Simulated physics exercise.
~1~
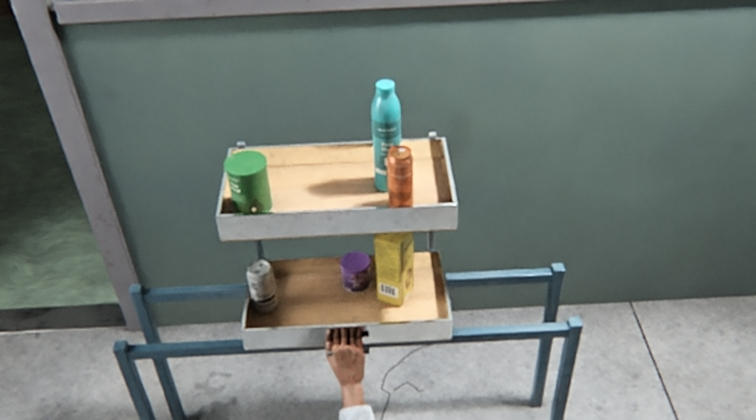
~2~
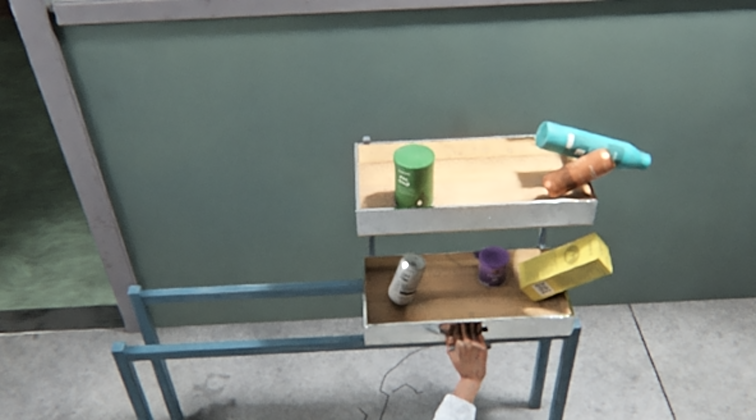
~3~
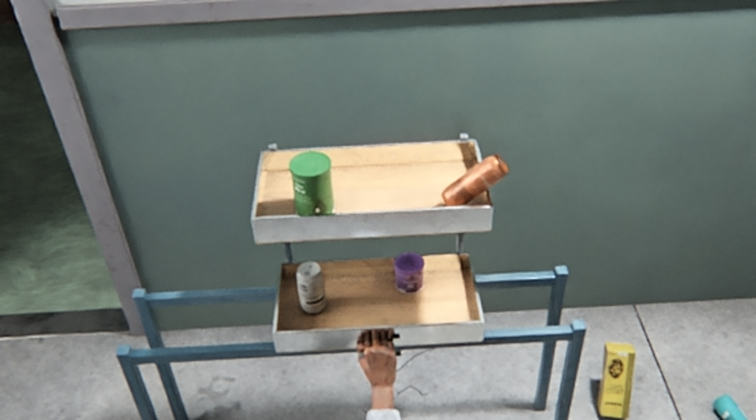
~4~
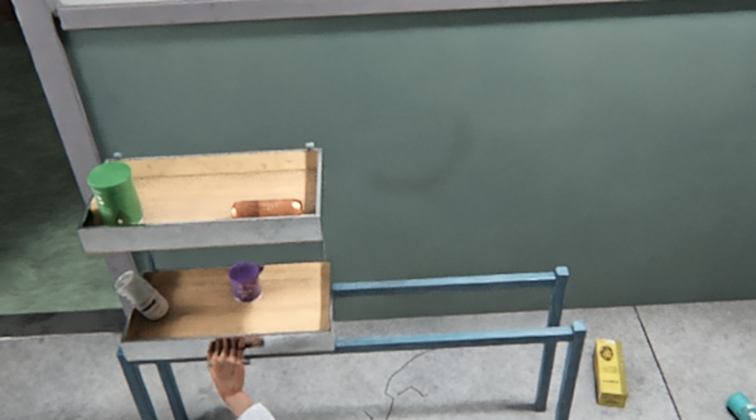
A two-level white tray with a wooden base slides along blue rails before a green wall, seen from slightly above, with a hand at its front edge. A turquoise bottle, an orange can and a green tin stand on the upper level, with a white can, a purple tin and a yellow carton below. The tray runs right, and the bottle, orange can and carton tip over its right end. As it moves back left, the bottle and carton lie on the floor. At the far left, the orange can lies flat, the white can leans, and the green and purple tins remain aboard.
